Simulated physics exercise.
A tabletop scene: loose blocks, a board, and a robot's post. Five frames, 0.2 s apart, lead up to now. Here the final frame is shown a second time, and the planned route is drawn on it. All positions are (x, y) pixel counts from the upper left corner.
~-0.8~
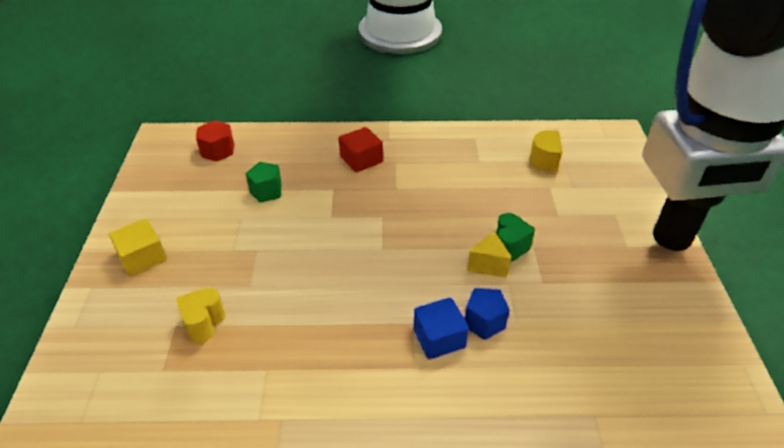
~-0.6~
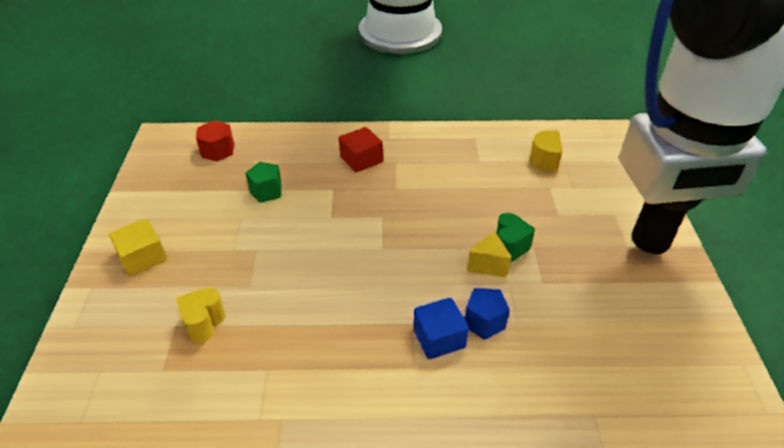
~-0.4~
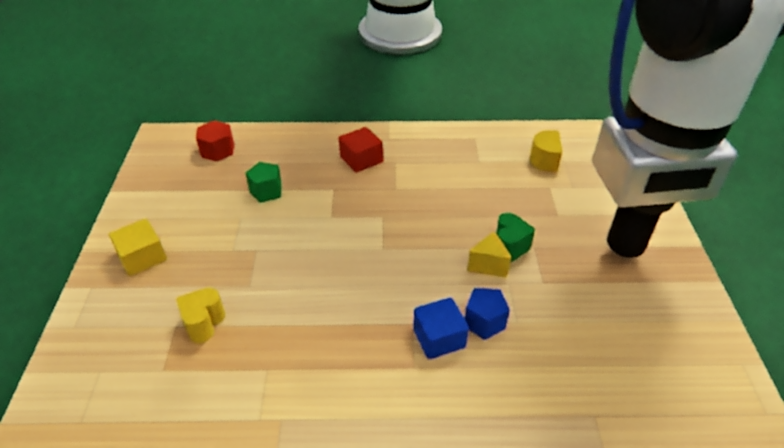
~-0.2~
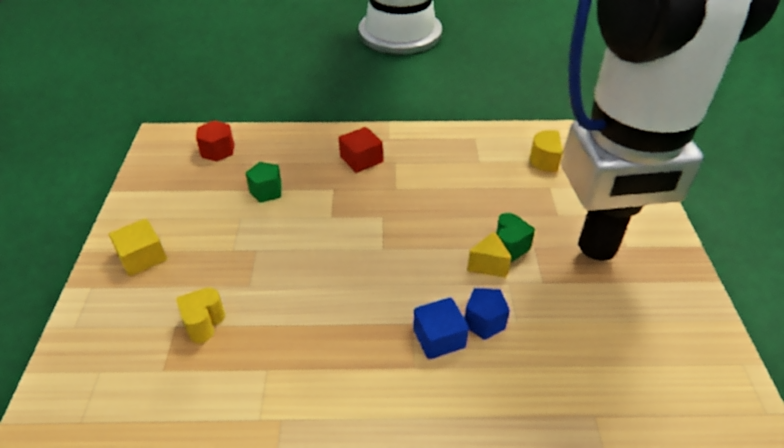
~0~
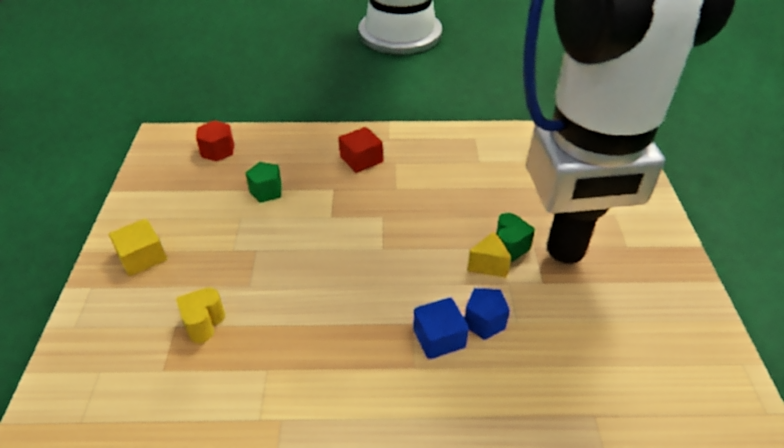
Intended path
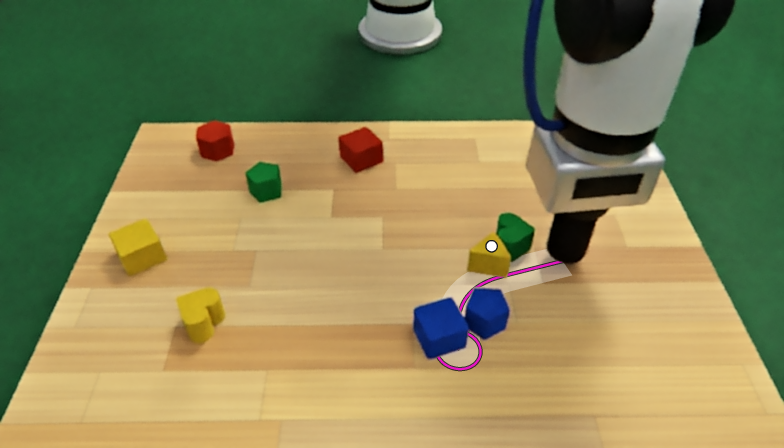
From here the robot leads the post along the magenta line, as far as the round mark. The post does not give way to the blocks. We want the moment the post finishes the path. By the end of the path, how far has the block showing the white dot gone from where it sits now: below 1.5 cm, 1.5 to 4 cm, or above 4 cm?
The displacement of the block showing the white dot is 1.5-4 cm.
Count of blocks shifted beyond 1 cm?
Three or more will move.
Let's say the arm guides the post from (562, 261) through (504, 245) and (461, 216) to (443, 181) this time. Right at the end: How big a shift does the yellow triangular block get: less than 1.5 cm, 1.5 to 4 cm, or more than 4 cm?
Distance: Below 1.5 cm.
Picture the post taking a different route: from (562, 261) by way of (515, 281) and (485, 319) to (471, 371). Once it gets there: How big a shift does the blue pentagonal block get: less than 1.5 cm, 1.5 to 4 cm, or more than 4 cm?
I reckon it covers more than 4 cm.
Drawn move, from (562, 261) through (510, 274) and (465, 299) to (458, 350); the dot is on the yellow triangular block.
The first path, step by step. One third of the way, post at (511, 264); yellow triangular block at (480, 246), turned 25° clockwise; green heart-shaped block at (509, 226), turned 15° clockwise.
Two thirds of the way, post at (466, 289); blue pentagonal block at (487, 309), turned 25° anticlockwise; yellow triangular block at (461, 245), turned 70° clockwise; green heart-shaped block at (509, 226), turned 15° clockwise.
At the end, post at (460, 340); blue four-sided block at (421, 359), turned 30° clockwise; blue pentagonal block at (504, 340), turned 85° anticlockwise; yellow triangular block at (461, 245), turned 70° clockwise; green heart-shaped block at (509, 226), turned 15° clockwise.
